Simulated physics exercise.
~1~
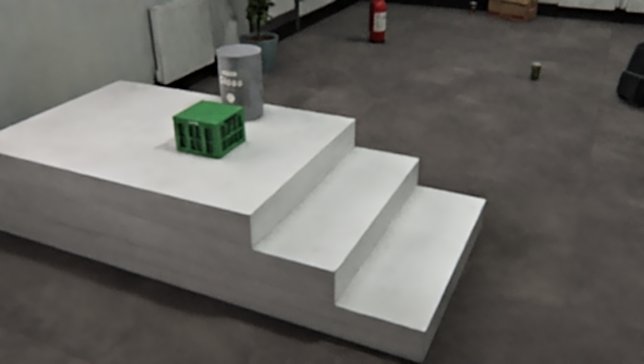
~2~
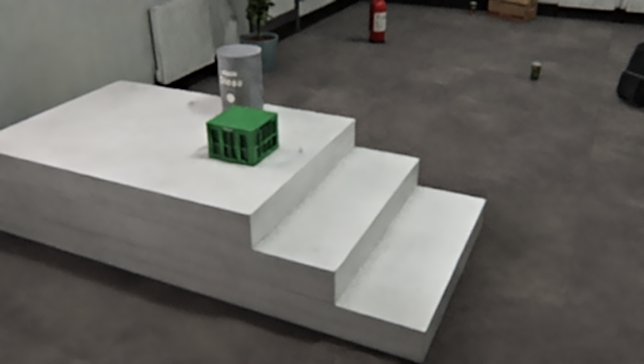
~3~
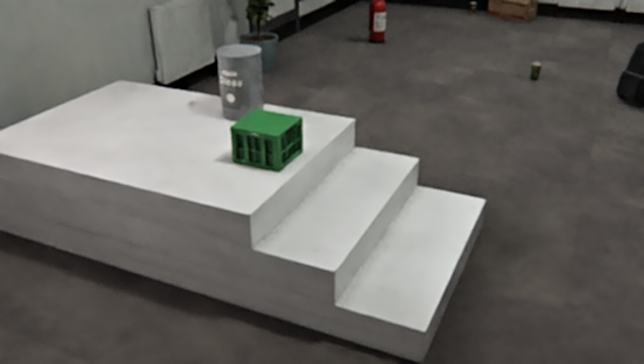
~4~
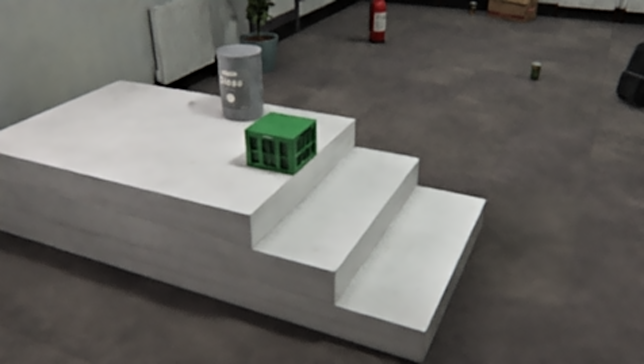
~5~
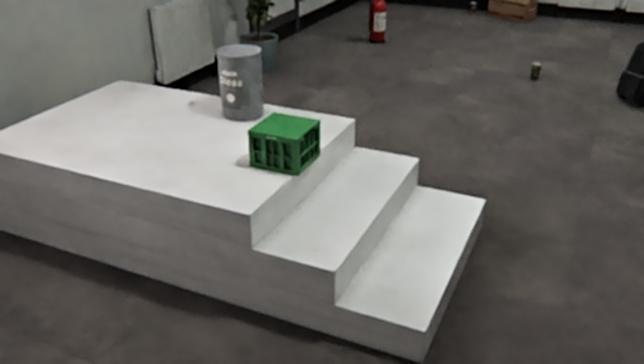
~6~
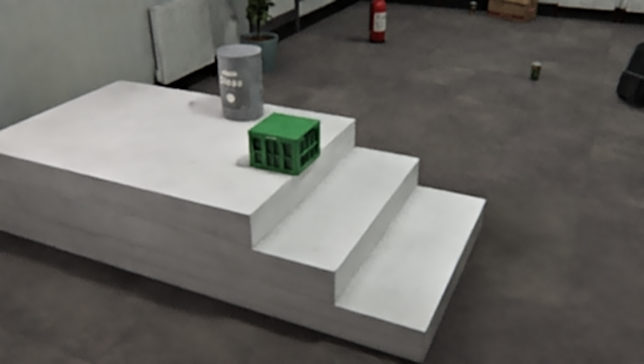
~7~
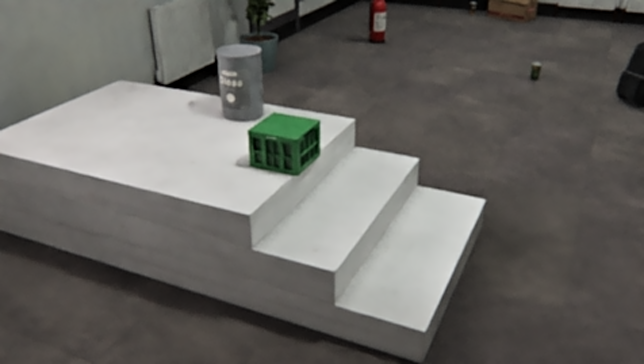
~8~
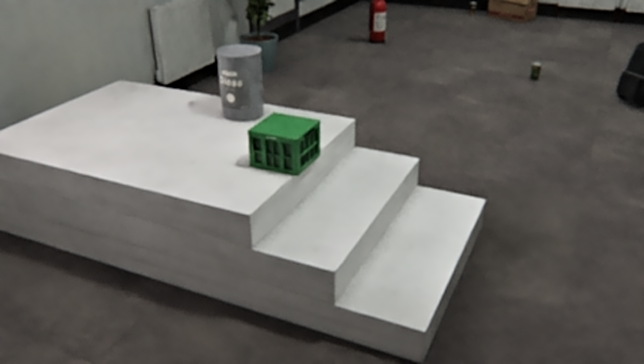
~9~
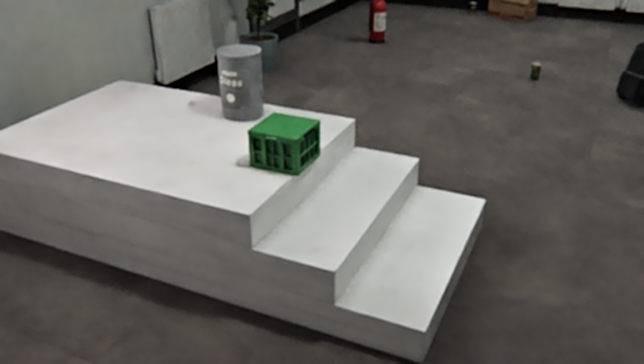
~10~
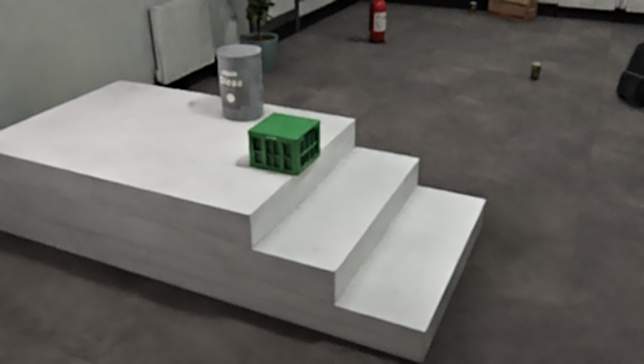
A low, pale platform with steps going down on its right side stands on a dark grey floor, seen from above at an angle by a still camera. A green crate sits on the top level, with a grey pail just behind it near the back edge. A plant, a red fire extinguisher and a small can are visible farther back in the room. The crate slides right across the platform towards the steps, passing in front of the pail, and then slows down. It stops upright on the landing, close to the first step, and stays there while the pail remains in its place.
